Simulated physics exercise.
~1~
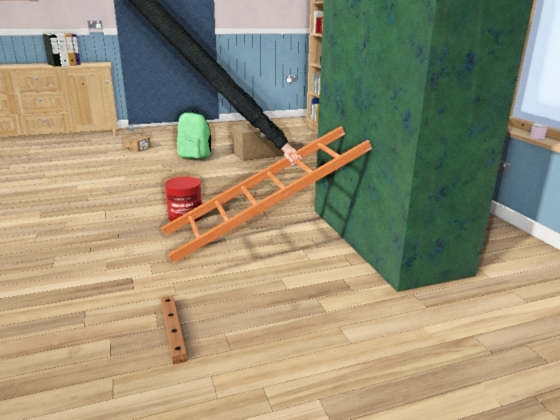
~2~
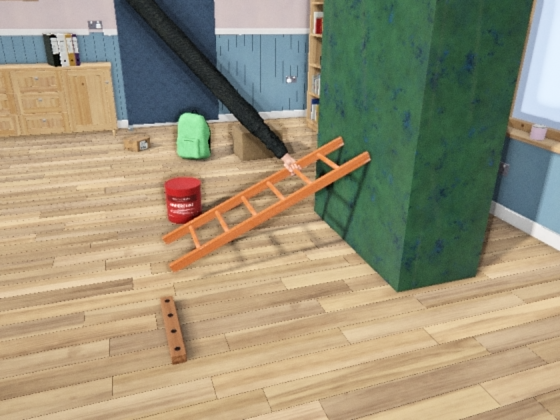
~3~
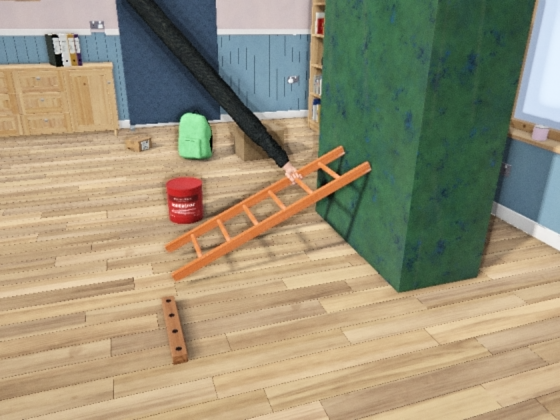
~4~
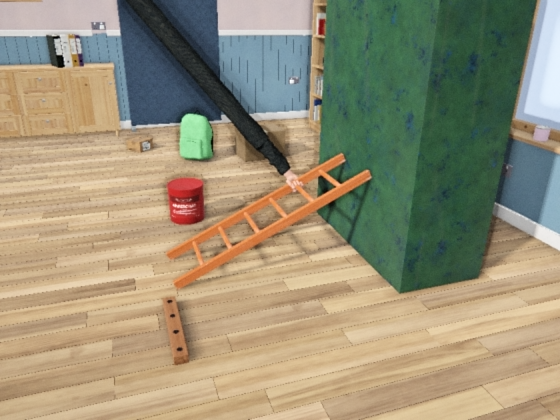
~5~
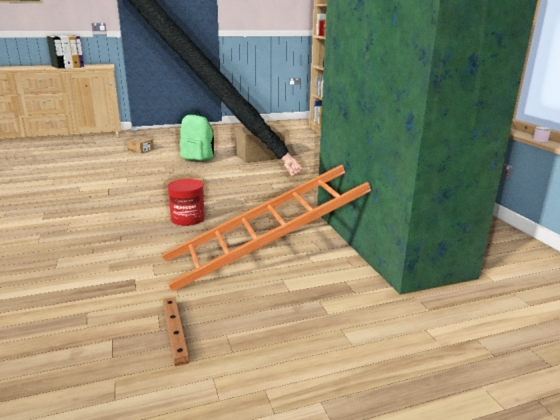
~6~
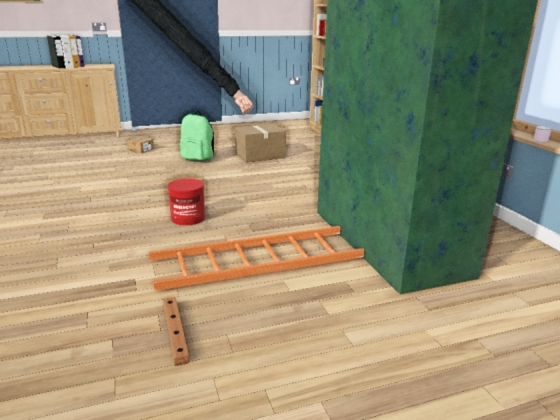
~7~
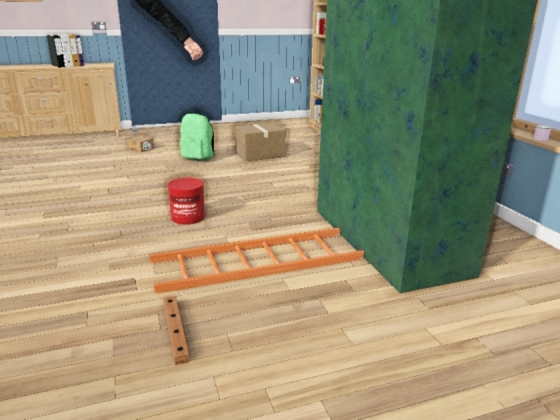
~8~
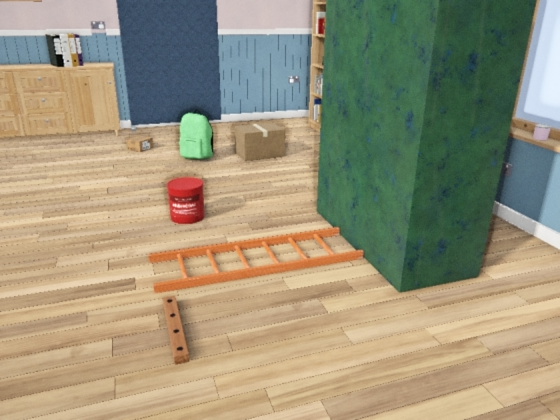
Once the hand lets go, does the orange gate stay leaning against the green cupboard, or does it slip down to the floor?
It slips down and ends up lying flat on the floor beside the green cupboard.
